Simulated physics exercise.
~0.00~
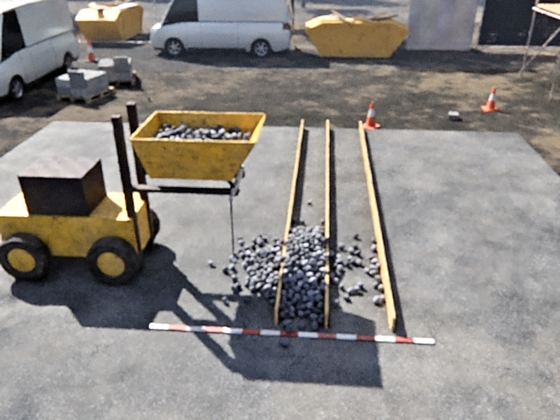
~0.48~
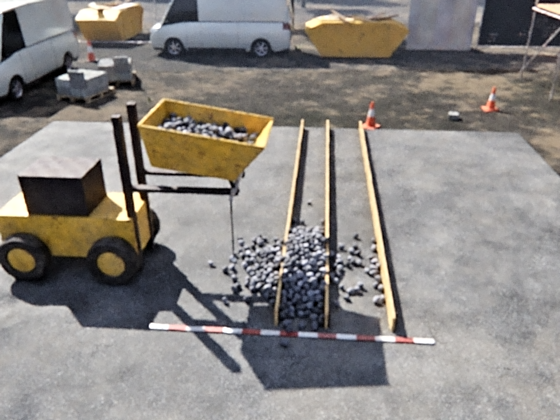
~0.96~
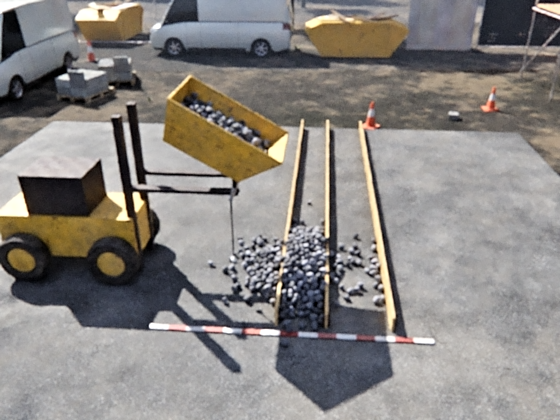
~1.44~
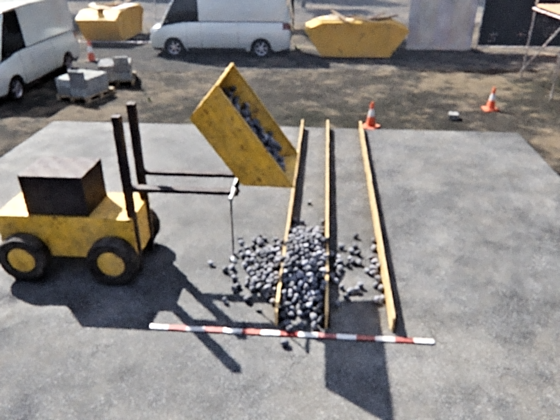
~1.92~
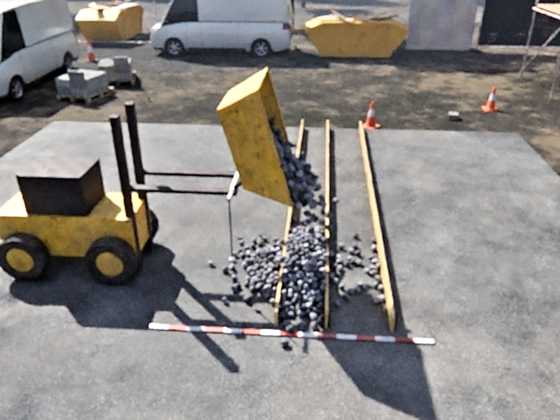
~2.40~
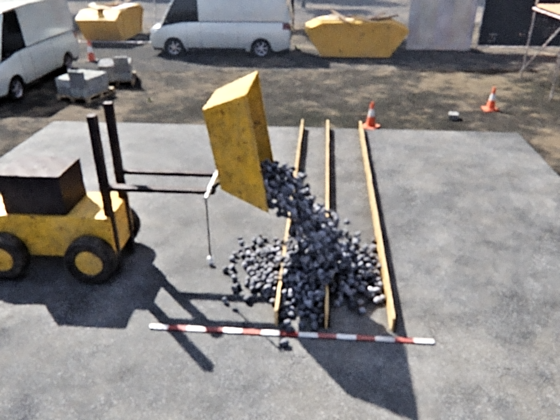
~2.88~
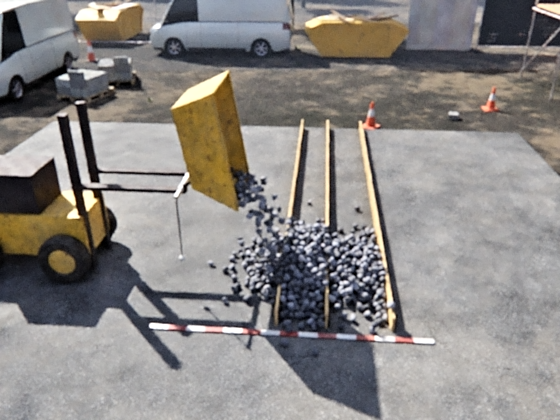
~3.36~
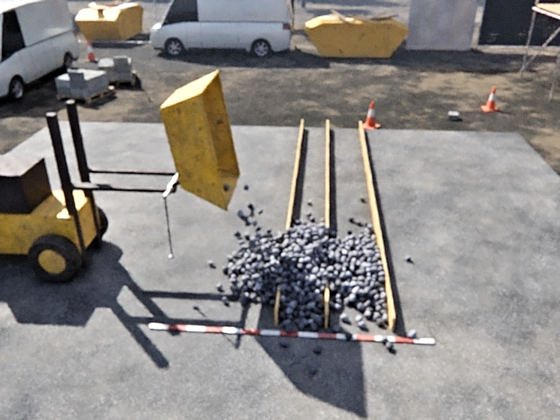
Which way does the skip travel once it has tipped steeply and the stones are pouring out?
The skip moves to the left, carried along as the yellow forklift backs away from the pile.
